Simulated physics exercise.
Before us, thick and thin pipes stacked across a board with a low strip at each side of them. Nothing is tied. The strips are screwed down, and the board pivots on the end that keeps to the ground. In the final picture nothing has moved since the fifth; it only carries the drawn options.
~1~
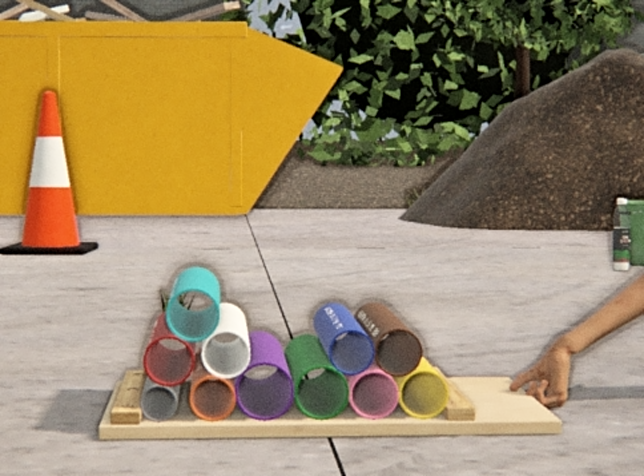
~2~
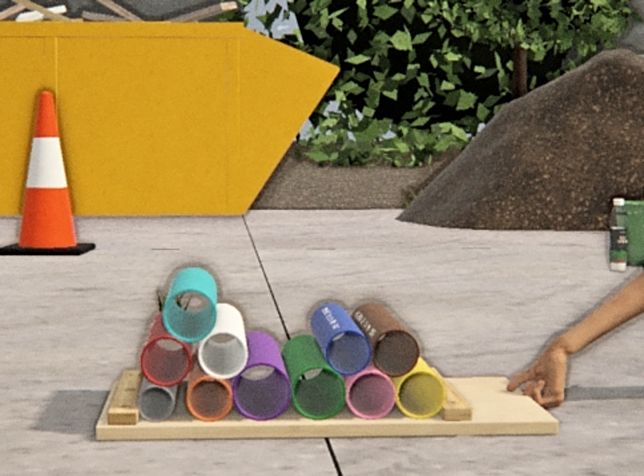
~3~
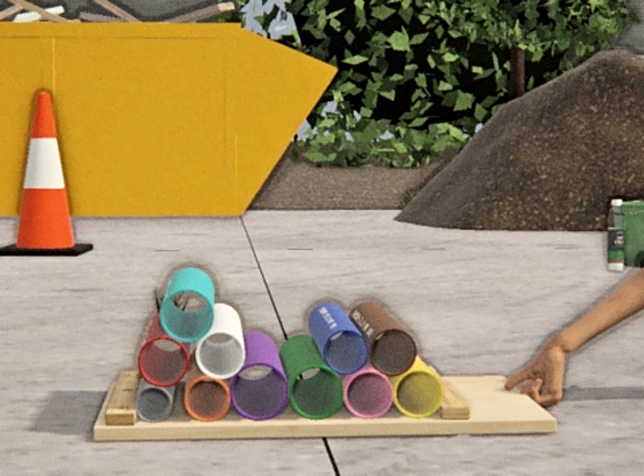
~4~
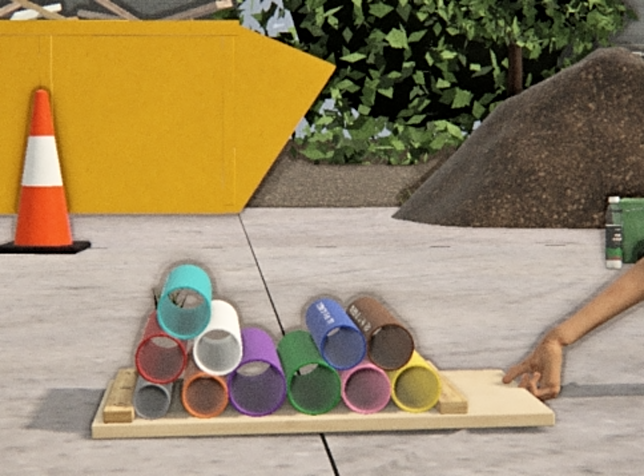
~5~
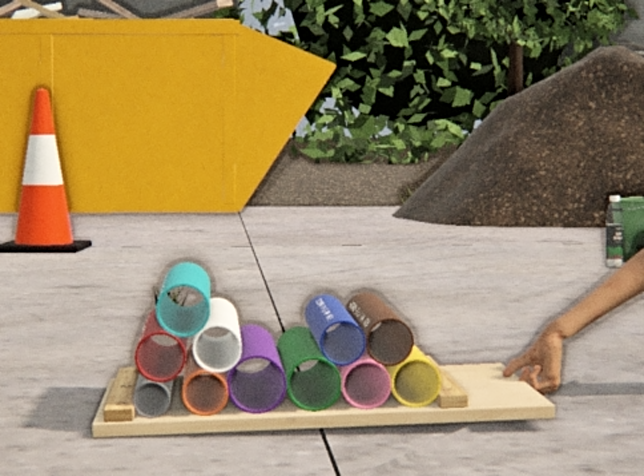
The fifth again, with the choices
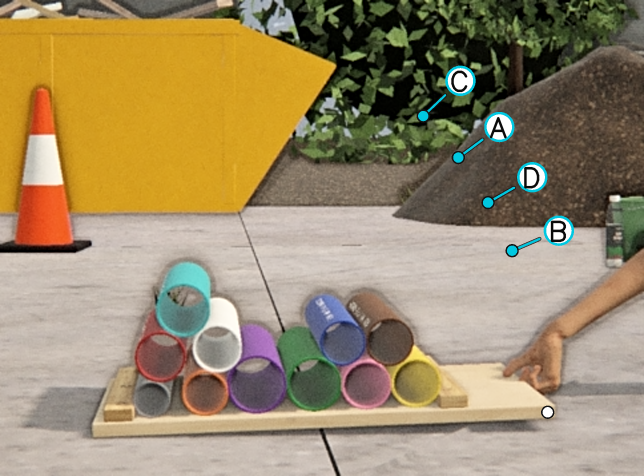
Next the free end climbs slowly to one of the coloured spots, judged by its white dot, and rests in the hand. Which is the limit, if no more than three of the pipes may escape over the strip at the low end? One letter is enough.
Raise it to D.
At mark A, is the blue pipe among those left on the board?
The blue pipe: No.
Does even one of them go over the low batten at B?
Yes.
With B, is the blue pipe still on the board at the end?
The blue pipe: Yes.
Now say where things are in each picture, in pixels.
The first frame shows board (323, 399); grey pipe (159, 404); orange pipe (213, 399).
The second frame shows orange pipe (209, 399); purple pipe (262, 392).
The third frame shows board (317, 399); pink pipe (369, 394); yellow pipe (418, 393); red pipe (163, 362).
The fourth frame shows board (316, 395); grey pipe (151, 401); orange pipe (205, 396).
The fifth frame shows board (316, 391); grey pipe (151, 400); orange pipe (205, 393).
On the marked copy, A at (458, 157); B at (512, 251); C at (423, 116); D at (488, 203); the white dot at (548, 412).
Following D. Soon after the start, board at 17°.
Later, board at 30°.
In the end, board at 30°, three over the low batten (red, white, turquoise).
As for the rest, A five over the low batten; B three over the low batten (red, white, turquoise); C eleven over the low batten.
